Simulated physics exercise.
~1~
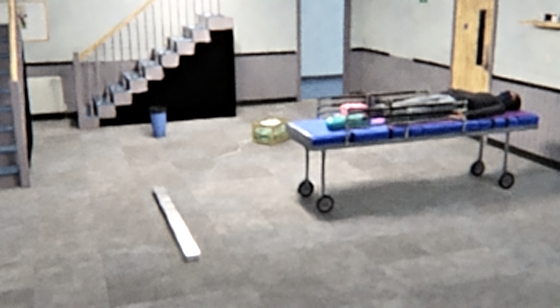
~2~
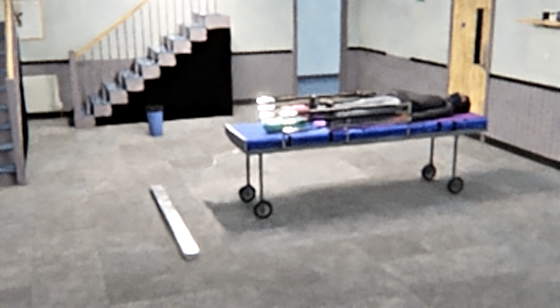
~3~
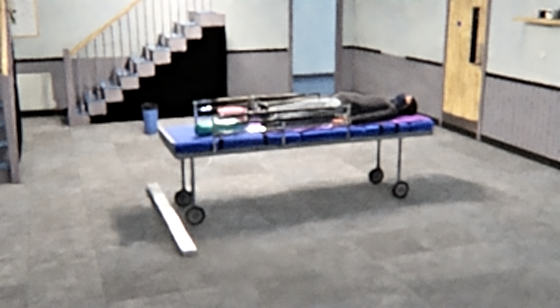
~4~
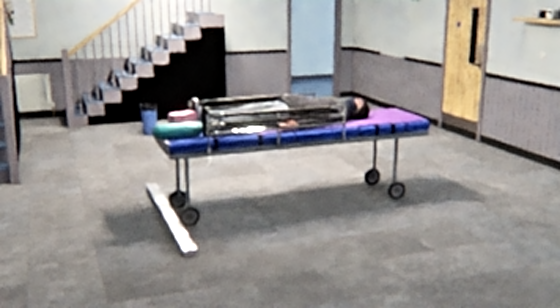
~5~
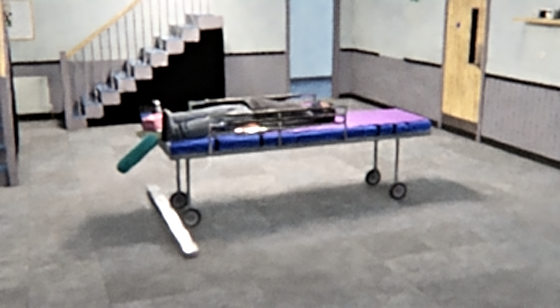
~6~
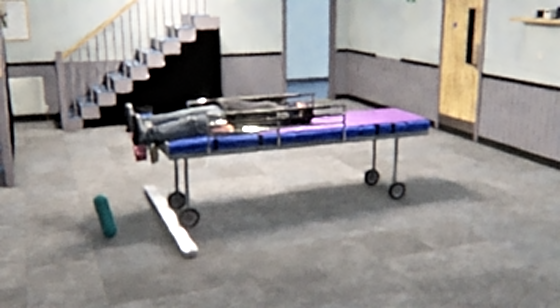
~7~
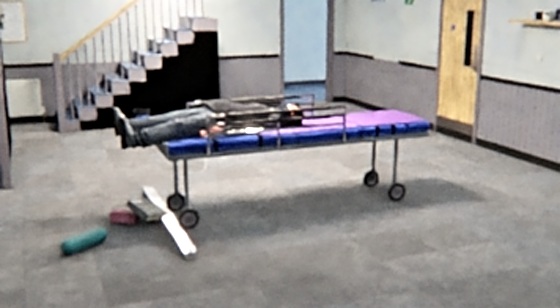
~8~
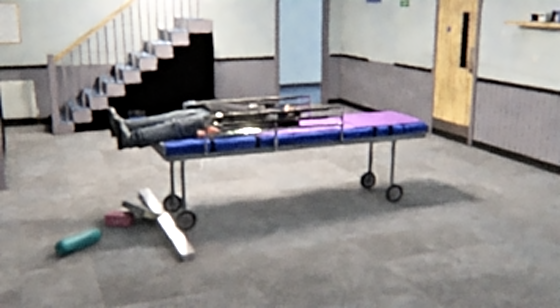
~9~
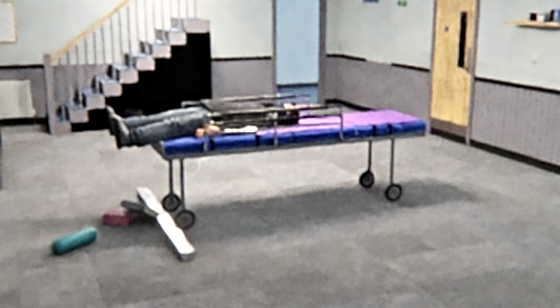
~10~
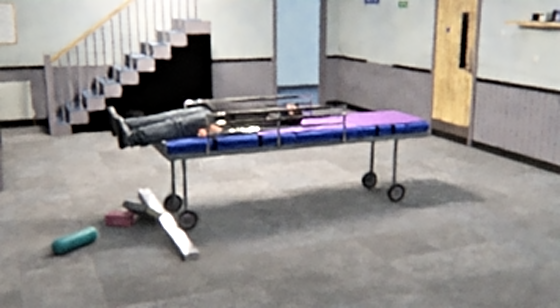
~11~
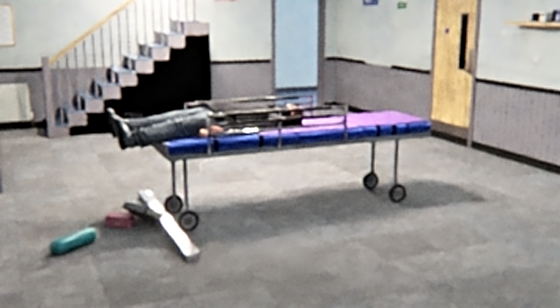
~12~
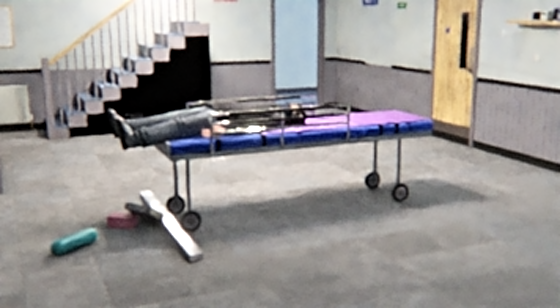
A grey-floored hall with a staircase at the back left and a wooden door at the right is seen from slightly above, the view drifting a little sideways. A wheeled stretcher with a blue and purple mattress carries a dark-clothed person lying flat, with a teal bottle, a pink box and a grey folder near the feet. It rolls left and stops abruptly at a pale sill. The person and loose things keep sliding left. The bottle drops off first, then the box and folder tumble down. All three lie on the floor, while the person rests with feet beyond the stretcher's end.
